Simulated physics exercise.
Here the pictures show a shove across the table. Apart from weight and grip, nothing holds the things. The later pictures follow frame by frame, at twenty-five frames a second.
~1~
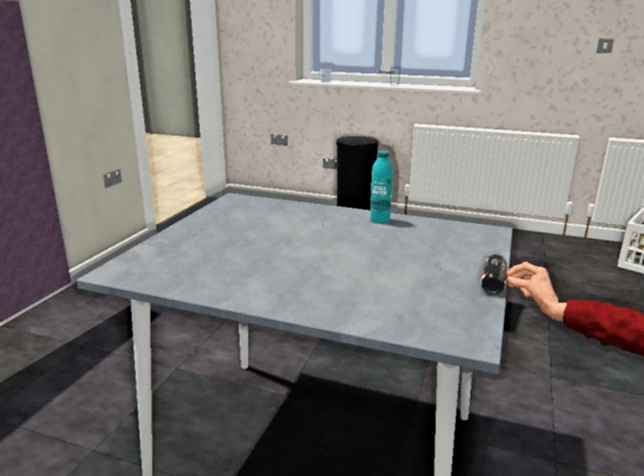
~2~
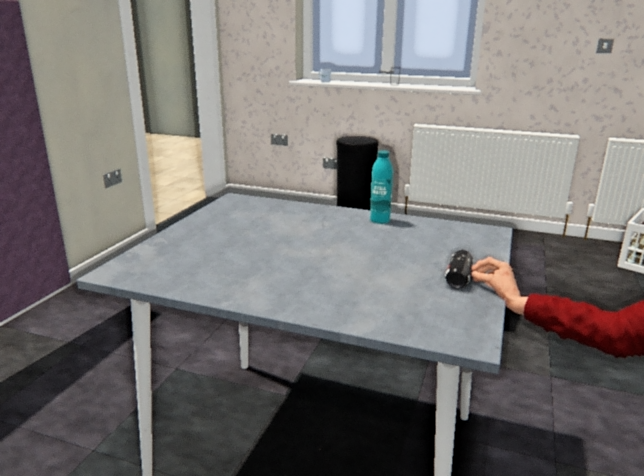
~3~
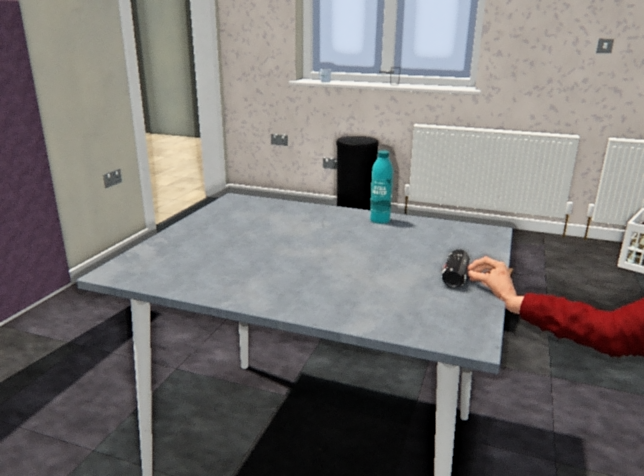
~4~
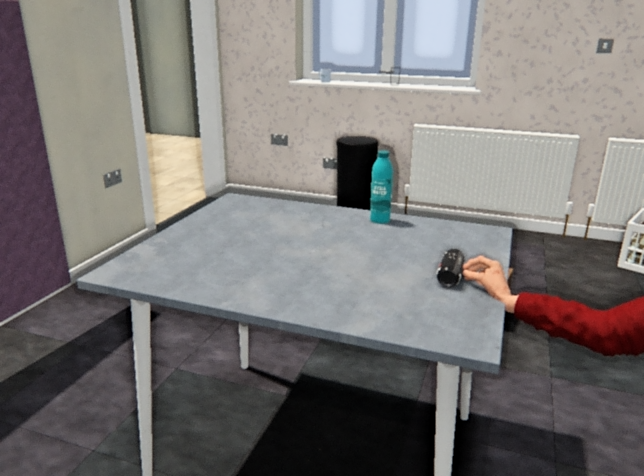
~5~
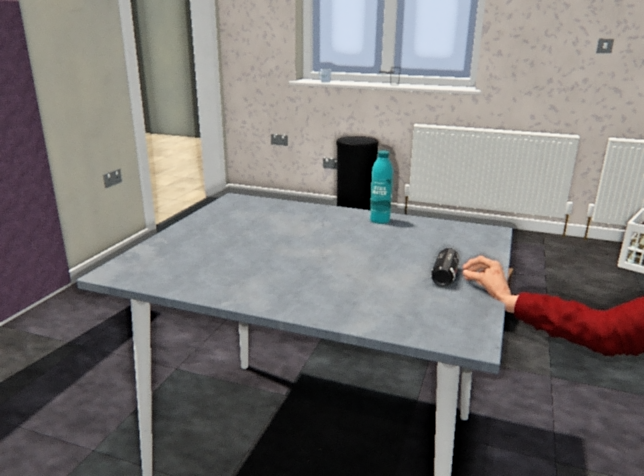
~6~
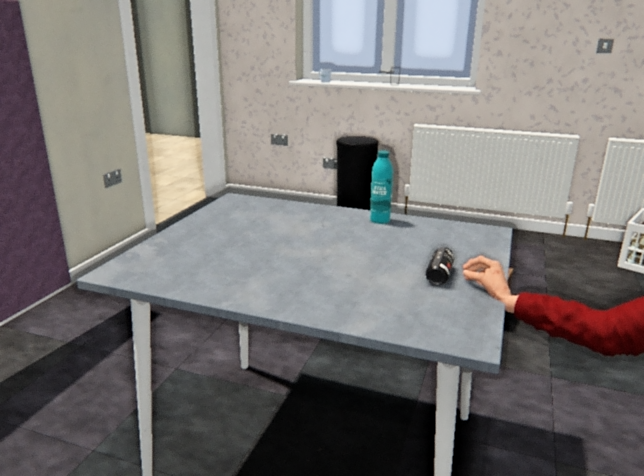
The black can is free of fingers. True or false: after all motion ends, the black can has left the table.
False.
Then, 0.20 s later than the last frame, black can moved about its own width near (417, 262).
Then, 0.50 s later than the last frame, black can moved well along near (392, 259).
When it is over, moved from the start, black can. End places, in pixels of the last picture, black can near (374, 256).
